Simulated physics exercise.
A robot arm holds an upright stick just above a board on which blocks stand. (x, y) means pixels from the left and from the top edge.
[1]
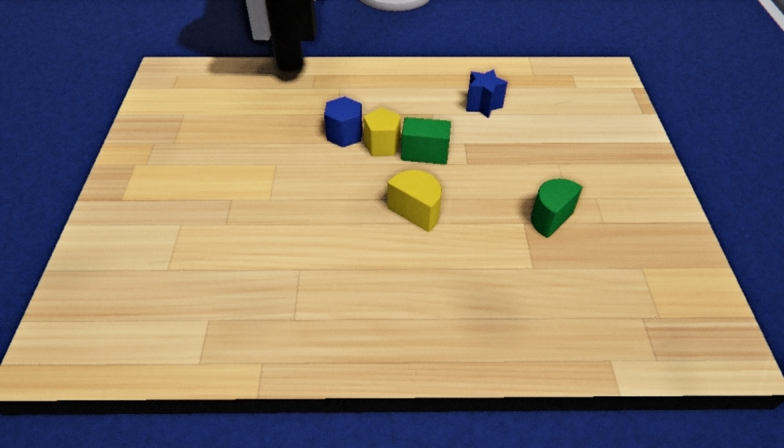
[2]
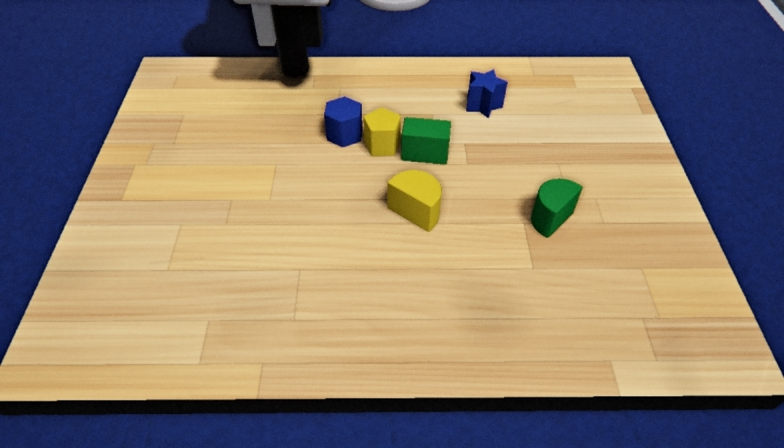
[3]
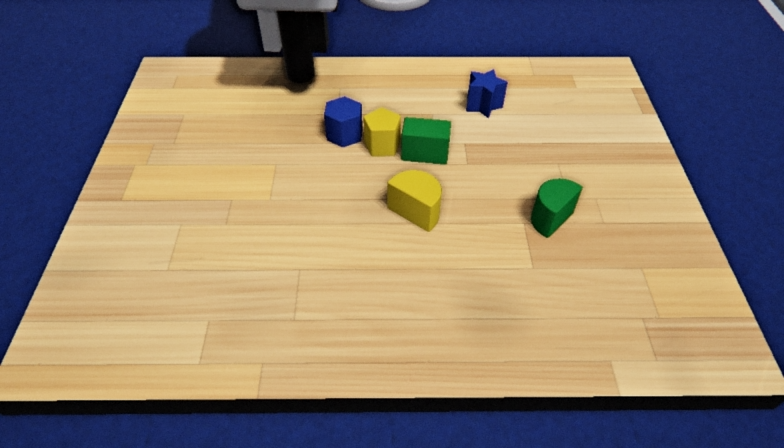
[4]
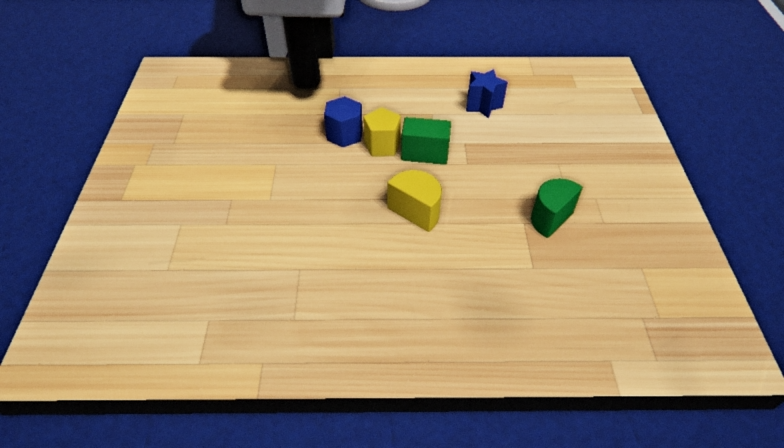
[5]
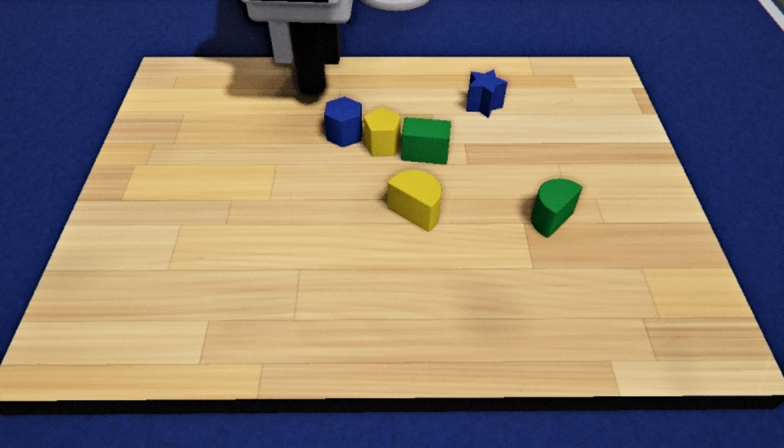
A robot arm holding an upright black stick moved it slowly a short way right and toward the viewer, nearing the blue hexagonal block, while the yellow, green and blue blocks on the wooden board stayed still.
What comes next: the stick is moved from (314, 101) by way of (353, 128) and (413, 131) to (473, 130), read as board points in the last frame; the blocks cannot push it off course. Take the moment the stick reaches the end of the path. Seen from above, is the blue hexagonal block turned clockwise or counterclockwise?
My prediction: CW.
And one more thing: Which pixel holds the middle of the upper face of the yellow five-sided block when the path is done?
When the path ends, it will be at (390, 132).
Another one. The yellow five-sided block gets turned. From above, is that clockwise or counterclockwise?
It spins anti-clockwise.
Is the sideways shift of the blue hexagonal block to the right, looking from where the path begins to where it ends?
In short: Yes.
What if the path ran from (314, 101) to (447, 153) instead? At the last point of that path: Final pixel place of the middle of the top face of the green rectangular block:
My prediction: (453, 148).
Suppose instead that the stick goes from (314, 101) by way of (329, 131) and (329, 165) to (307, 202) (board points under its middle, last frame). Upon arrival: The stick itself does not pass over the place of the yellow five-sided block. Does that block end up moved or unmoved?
The result: It moves.
The first path, step by step. One third of the way, stick at (353, 113); blue hexagonal block at (353, 123), turned 25° clockwise; yellow five-sided block at (389, 128), turned 30° anticlockwise; green rectangular block at (432, 128).
Two thirds of the way, stick at (414, 117); blue hexagonal block at (354, 126), turned 35° clockwise; yellow five-sided block at (390, 132), turned 35° anticlockwise; green rectangular block at (433, 129), turned 15° anticlockwise.
At the end, stick at (475, 115); blue hexagonal block at (354, 126), turned 35° clockwise; yellow five-sided block at (390, 132), turned 35° anticlockwise; green rectangular block at (433, 129), turned 15° anticlockwise; blue star block in place.
